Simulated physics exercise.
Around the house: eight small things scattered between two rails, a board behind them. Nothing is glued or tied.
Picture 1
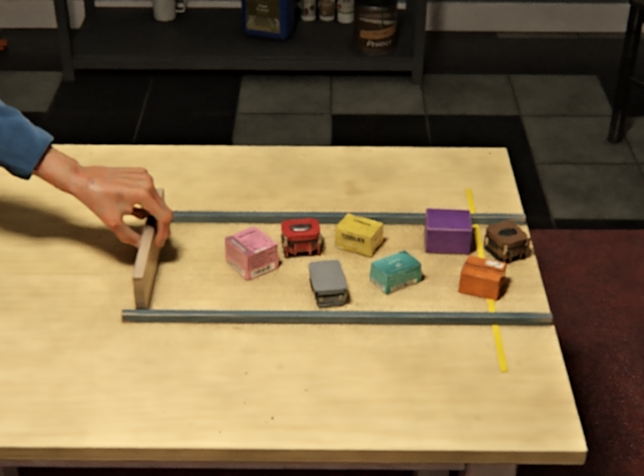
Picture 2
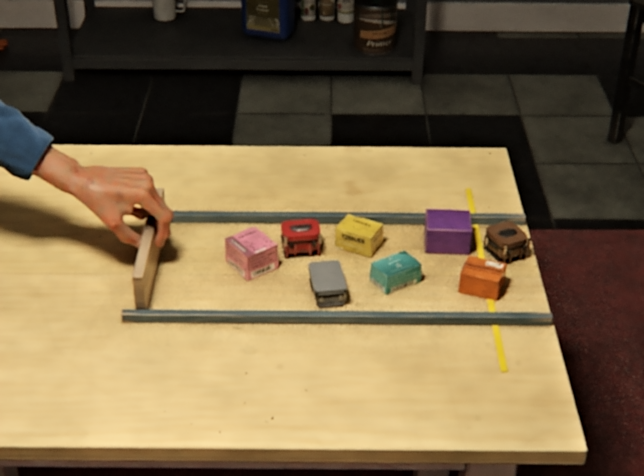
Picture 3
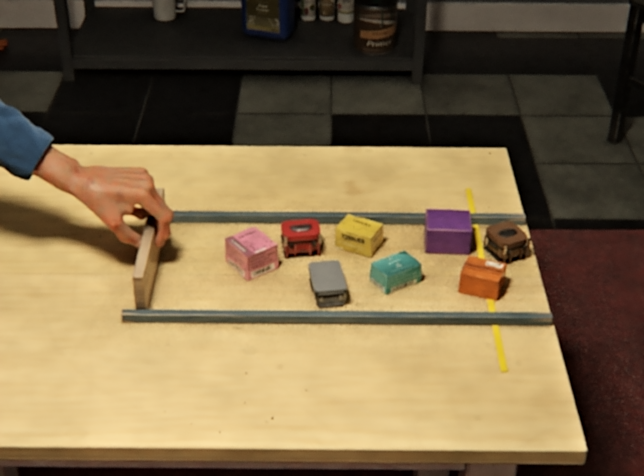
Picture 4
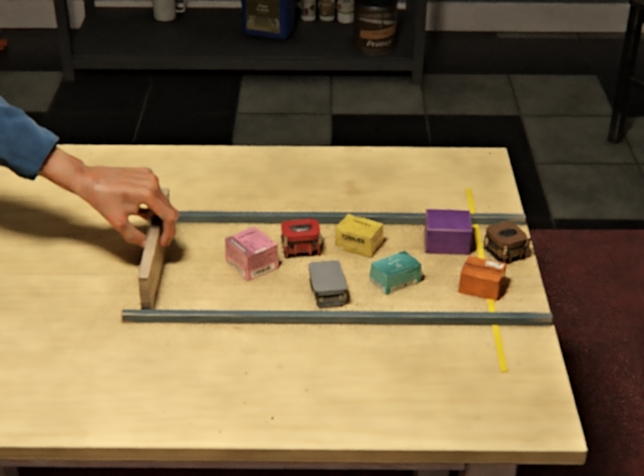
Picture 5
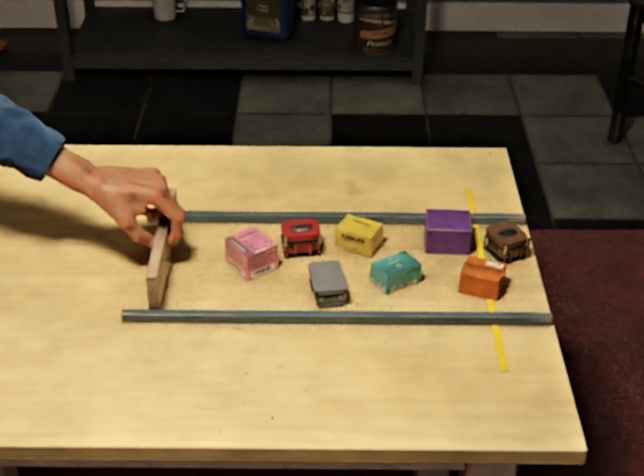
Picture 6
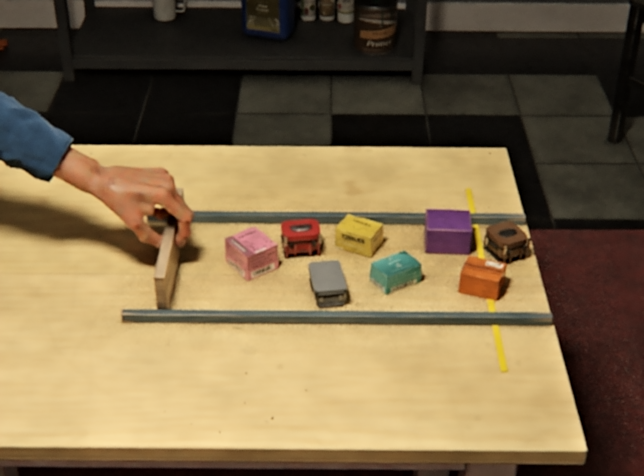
At the start, a hand holds a wooden board upright between two rails on a table, left of eight small scattered boxes and cases, with yellow tape near the right edge. The hand stays still at first, then slides the board slightly right toward the pink box, while the small objects remain unmoved.
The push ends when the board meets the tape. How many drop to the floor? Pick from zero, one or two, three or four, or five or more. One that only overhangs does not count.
Here the number that fall off is three or four.
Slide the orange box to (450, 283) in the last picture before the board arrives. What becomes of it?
Then it does not fall.
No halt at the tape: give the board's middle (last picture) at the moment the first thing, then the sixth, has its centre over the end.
Its middle is around (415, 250) and later (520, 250).
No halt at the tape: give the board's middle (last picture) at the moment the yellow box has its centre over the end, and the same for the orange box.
At (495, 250) for the yellow box; at (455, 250) for the orange box.
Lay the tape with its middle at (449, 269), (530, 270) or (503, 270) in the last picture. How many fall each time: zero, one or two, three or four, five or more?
Taking them in turn, one to two; more than four; five or over.
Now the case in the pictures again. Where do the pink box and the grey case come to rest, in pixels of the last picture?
About (504, 260), and the other about (506, 293).
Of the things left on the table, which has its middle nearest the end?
That is the yellow box.
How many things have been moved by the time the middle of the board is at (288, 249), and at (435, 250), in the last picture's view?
The counts are 4 and 8.
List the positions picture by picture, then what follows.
In the first frame, brown case (506, 243); orange box (483, 278); purple block (448, 231); board (151, 248); tape (484, 269).
In the second frame, orange box (483, 278); board (151, 248).
In the third frame, purple block (448, 232); red case (301, 239).
In the fourth frame, brown case (506, 243); pink box (252, 253).
In the fifth frame, orange box (483, 278); yellow box (359, 236).
In the sixth frame, brown case (506, 243); orange box (483, 278); purple block (448, 232); board (171, 248); tape (484, 269).
Soon after, none off yet; brown case at rest near (506, 243); orange box at rest near (483, 278); purple block at rest near (448, 232).
At rest, the number that fall off is three or four; fallen, turquoise box, purple block, orange box and brown case.
